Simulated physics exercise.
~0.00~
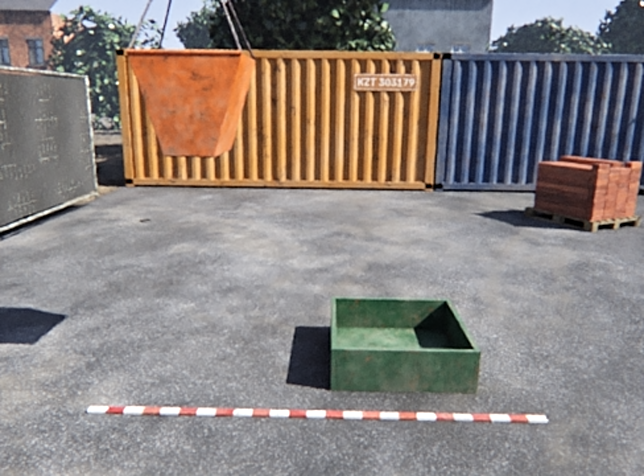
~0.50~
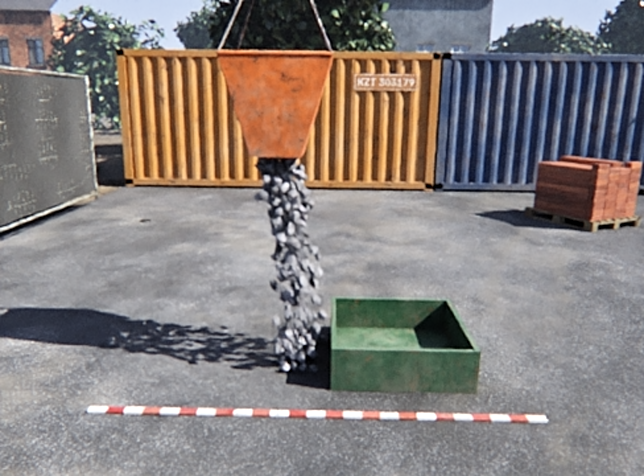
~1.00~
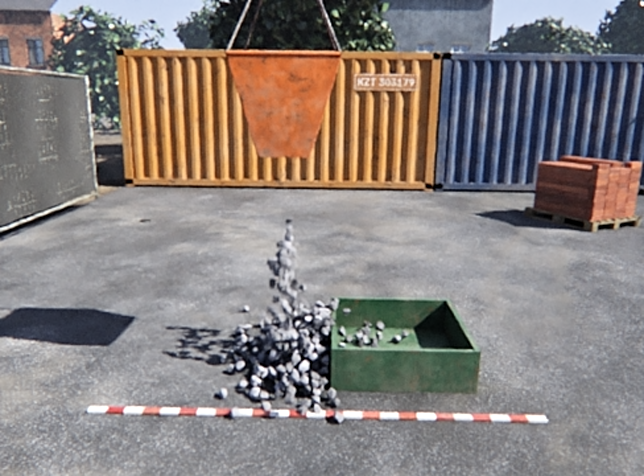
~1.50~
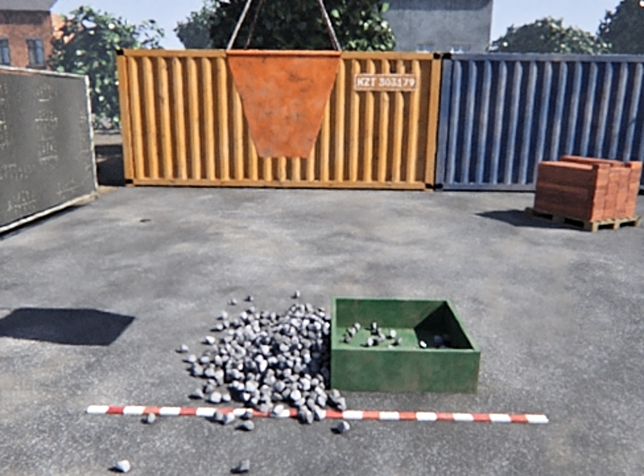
An orange skip hangs from cables over a grey paved yard, seen from a fixed, slightly raised viewpoint, with yellow and blue containers behind, reddish blocks on a pallet at right and a dark panel at left. A green open bin sits on the ground behind a red and white striped strip. The skip travels rightwards and releases a stream of grey stones just left of the bin. It stops a little farther right as the last stones drop onto a growing heap. The stones spread across the strip, most lying left of the bin and only a few inside.
